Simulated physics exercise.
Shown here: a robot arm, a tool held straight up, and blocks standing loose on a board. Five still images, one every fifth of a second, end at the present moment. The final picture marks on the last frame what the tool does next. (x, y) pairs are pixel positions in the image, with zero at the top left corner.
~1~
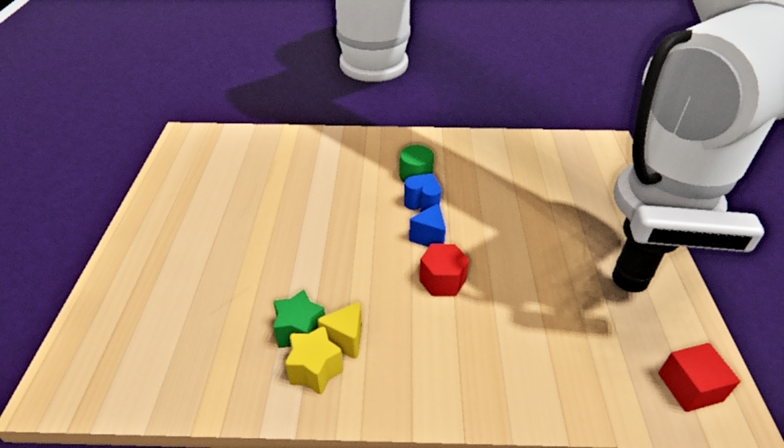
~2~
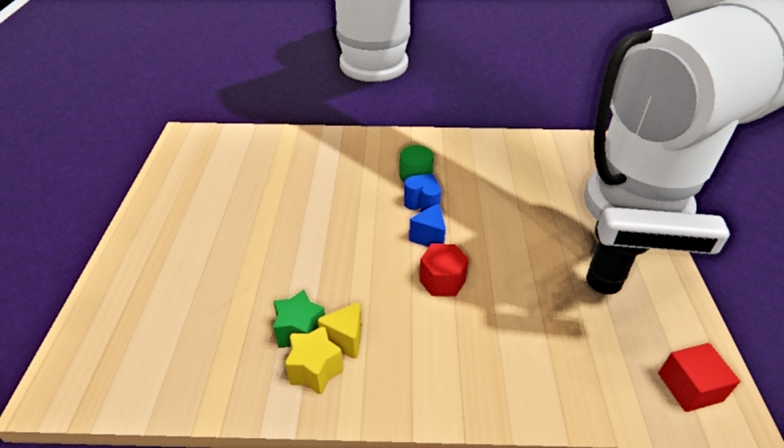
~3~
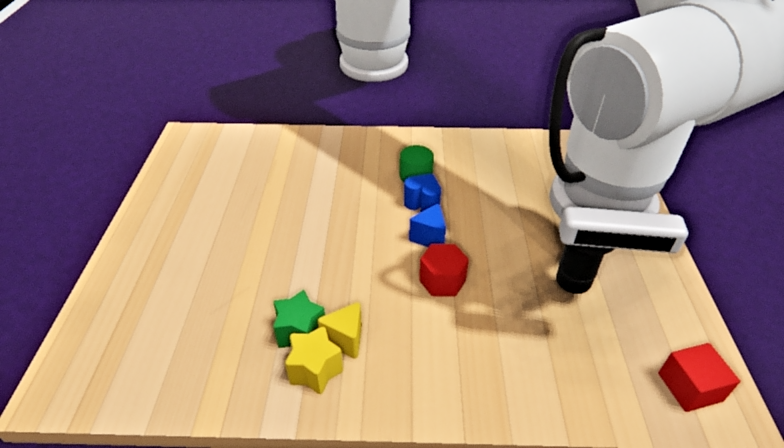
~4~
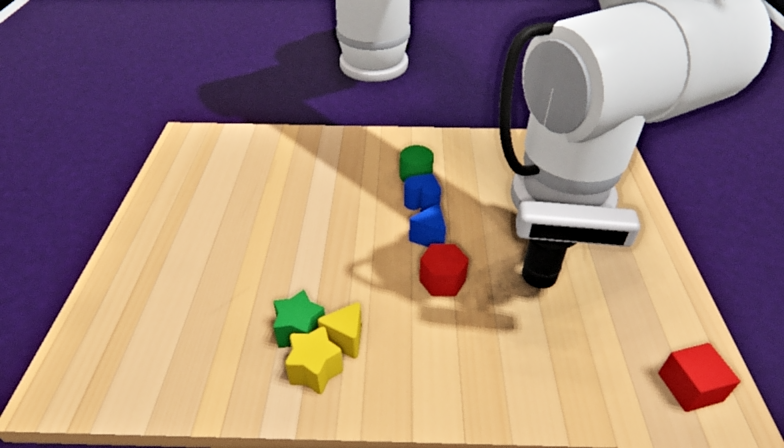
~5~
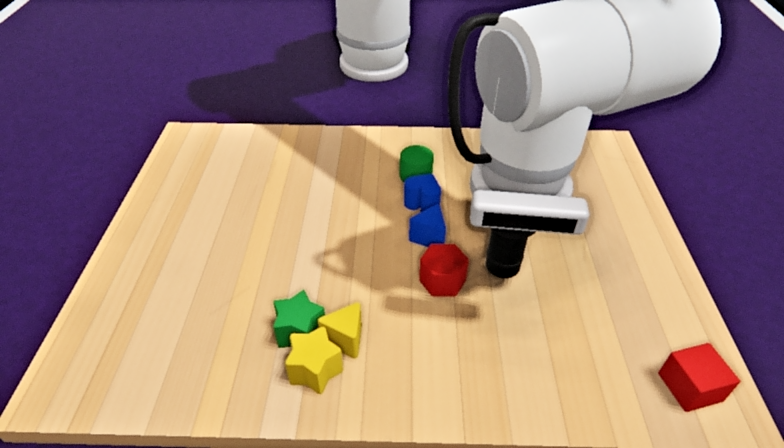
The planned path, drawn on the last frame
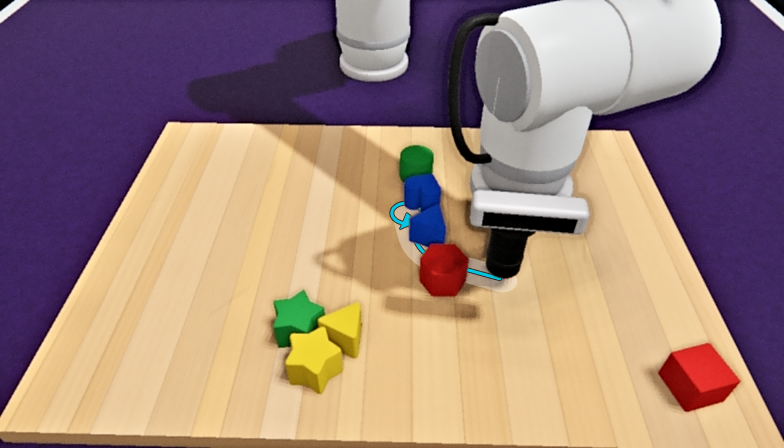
The footage shows a robot arm holding a dark upright tool over a wooden board and moving it steadily left toward a red six-sided block, while the green, blue, red and yellow blocks all stay still.
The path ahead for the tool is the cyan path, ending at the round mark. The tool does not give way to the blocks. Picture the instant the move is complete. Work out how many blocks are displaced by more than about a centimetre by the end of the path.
My count: 3 or more.
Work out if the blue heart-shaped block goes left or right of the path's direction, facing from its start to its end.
Slides right.
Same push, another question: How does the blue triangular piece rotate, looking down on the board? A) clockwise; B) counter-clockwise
(A)
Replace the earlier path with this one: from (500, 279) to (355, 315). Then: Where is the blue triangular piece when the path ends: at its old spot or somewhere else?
By the last moment of the path, the blue triangular piece has stayed put.
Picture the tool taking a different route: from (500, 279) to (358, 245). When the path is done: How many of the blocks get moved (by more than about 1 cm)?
Blocks moved: One.
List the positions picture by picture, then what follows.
In the first picture, lower end of the tool at (630, 280), tops of blocks, green disc at (417, 154), blue heart-shaped block at (424, 183), blue triangular piece at (431, 217), red six-sided block at (445, 258).
In the second picture, tool at (604, 282), blocks as before.
In the third picture, tool at (573, 282), blocks as before.
In the fourth picture, tool at (539, 276), blocks as before.
In the fifth picture, tool at (503, 267), green disc at (417, 154), blue heart-shaped block at (424, 183), blue triangular piece at (431, 217), red six-sided block at (445, 258).
The drawn path runs from (500, 279) via (453, 266) and (417, 244), ending at (407, 213).
What follows on the original path. One third of the way, tool at (454, 254); red six-sided block at (422, 259), turned 15° anticlockwise.
Two thirds of the way, tool at (417, 231); blue heart-shaped block at (425, 181), turned 10° anticlockwise; blue triangular piece at (428, 203), turned 15° clockwise; red six-sided block at (415, 260), turned 25° anticlockwise.
At the end, tool at (407, 201); green disc not moved; blue heart-shaped block at (430, 173), turned 30° anticlockwise; blue triangular piece at (437, 189), turned 35° clockwise; red six-sided block at (415, 260), turned 25° anticlockwise.
